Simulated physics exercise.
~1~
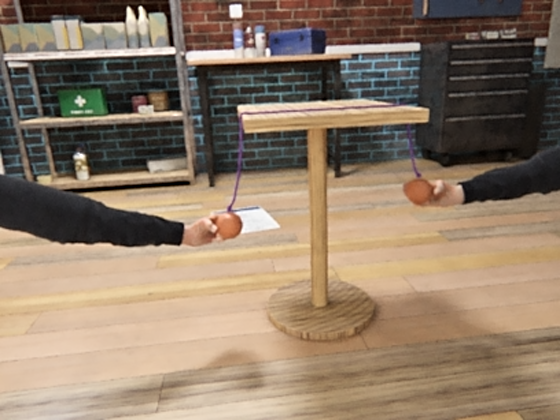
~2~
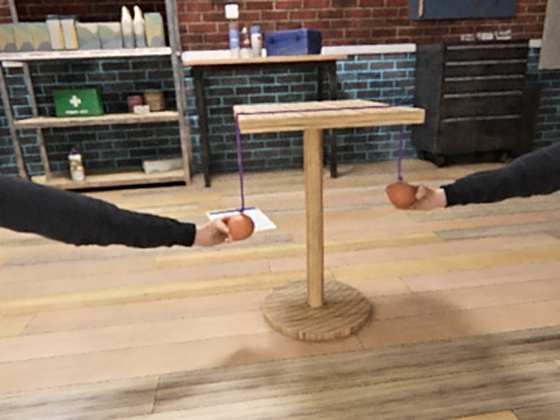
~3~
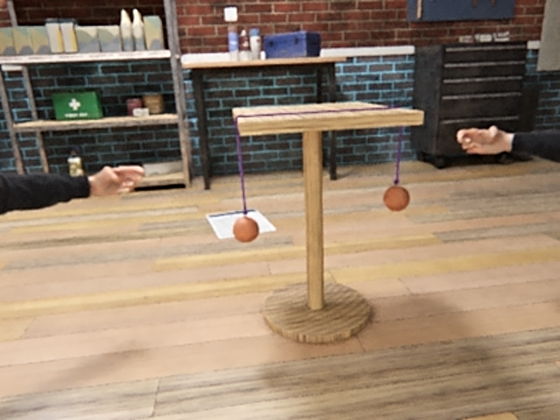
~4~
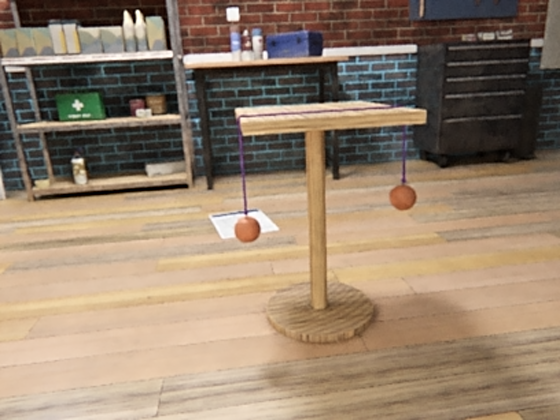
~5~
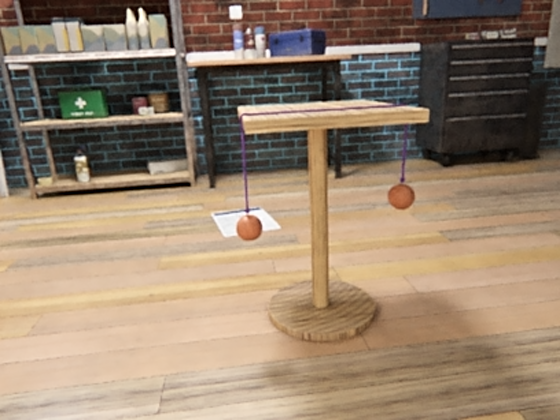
In a workshop with brick walls, two hands held orange balls at either end of a purple cord draped over a small wooden table, then let go and drew away, and the balls stayed hanging at about the same heights.
